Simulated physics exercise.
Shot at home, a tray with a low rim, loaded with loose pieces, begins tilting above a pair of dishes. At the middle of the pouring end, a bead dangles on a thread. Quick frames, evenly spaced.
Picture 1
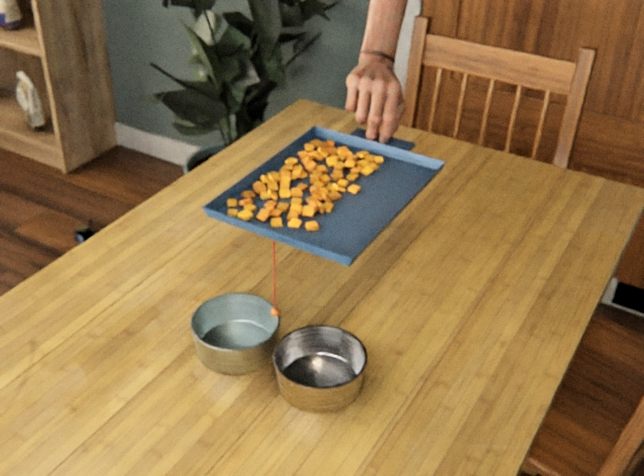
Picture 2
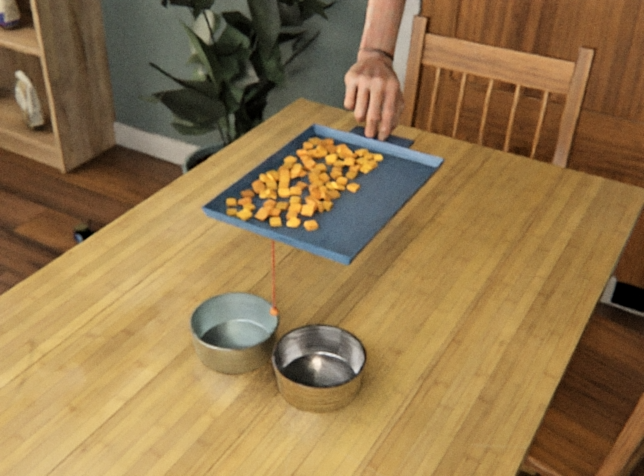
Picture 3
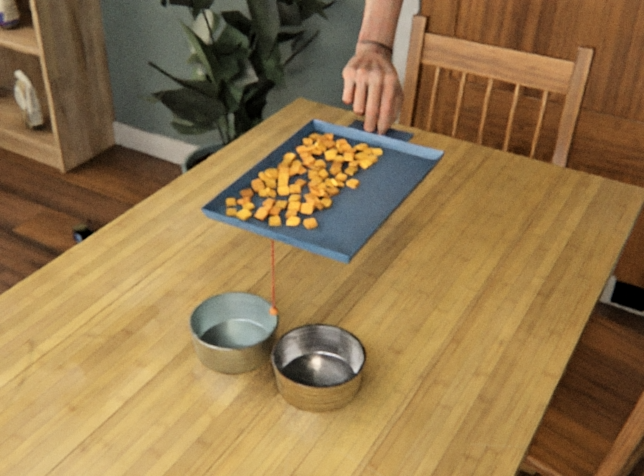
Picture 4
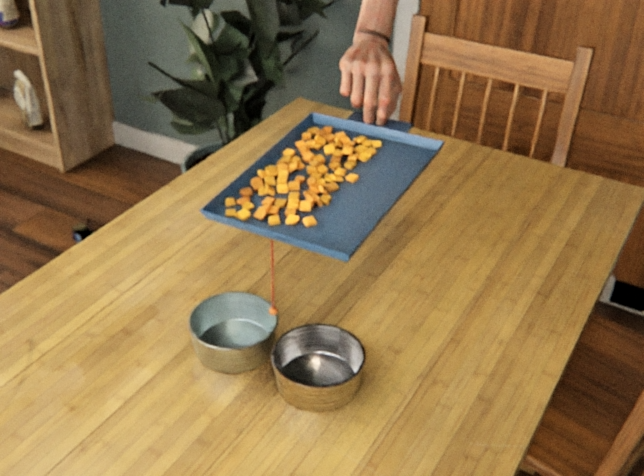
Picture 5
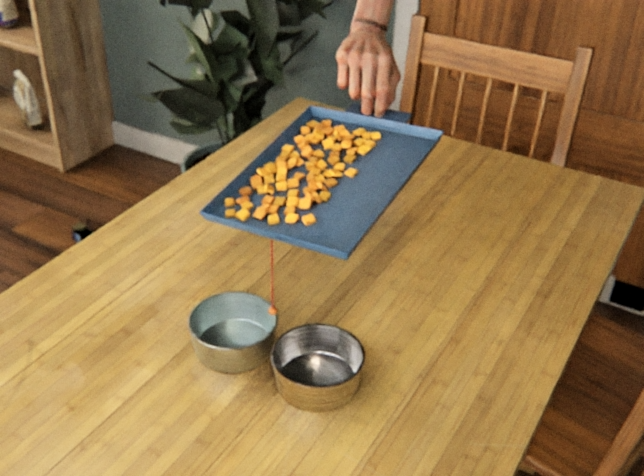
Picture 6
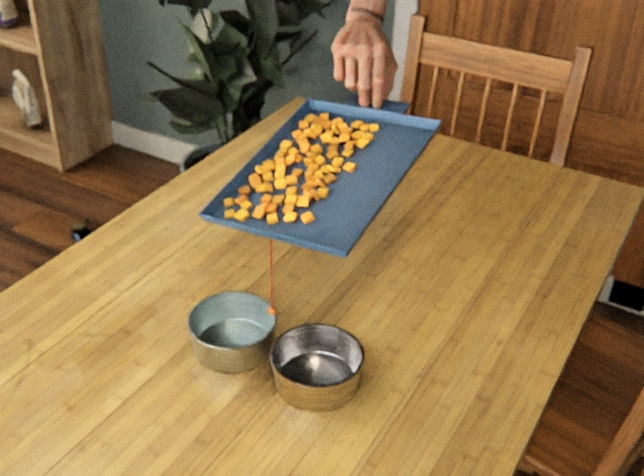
A blue tray scattered with small orange pieces tilted slightly as a hand slowly raised its far end, while two round dishes sat below on the wooden table and the pieces stayed on it.
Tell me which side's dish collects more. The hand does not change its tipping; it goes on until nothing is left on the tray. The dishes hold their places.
The left side's.
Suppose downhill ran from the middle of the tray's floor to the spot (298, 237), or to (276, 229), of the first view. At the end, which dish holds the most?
Case one: The dish to the right. Case two: The dish to the left.
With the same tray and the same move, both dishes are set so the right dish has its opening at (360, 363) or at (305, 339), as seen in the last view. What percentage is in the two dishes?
First 0 %, then 90 %.
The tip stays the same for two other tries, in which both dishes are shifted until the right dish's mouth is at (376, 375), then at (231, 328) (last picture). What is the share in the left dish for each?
That makes 0 per cent, followed by 20 per cent.
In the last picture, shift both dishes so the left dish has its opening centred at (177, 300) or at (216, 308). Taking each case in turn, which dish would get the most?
The dish to the left at the first, the dish to the left at the second.
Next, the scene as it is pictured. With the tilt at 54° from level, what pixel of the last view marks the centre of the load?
The middle of the pieces shows up near (251, 176).
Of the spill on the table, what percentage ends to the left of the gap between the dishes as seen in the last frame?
It works out at some 100 percent.
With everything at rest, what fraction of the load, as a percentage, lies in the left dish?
Result: Near 50 in a hundred.
Soon after the last picture, tray tipped steeply; all on the tray.
A little later, tray tipped right over; about a quarter on the tray; about a quarter in the left dish; about a quarter outside both; about a quarter in the air.
Later still, tray tipped past a quarter turn; about half in the left dish; about half outside both.
At rest, tray tipped past a quarter turn; none in the right dish; about half in the left dish; about half outside both.
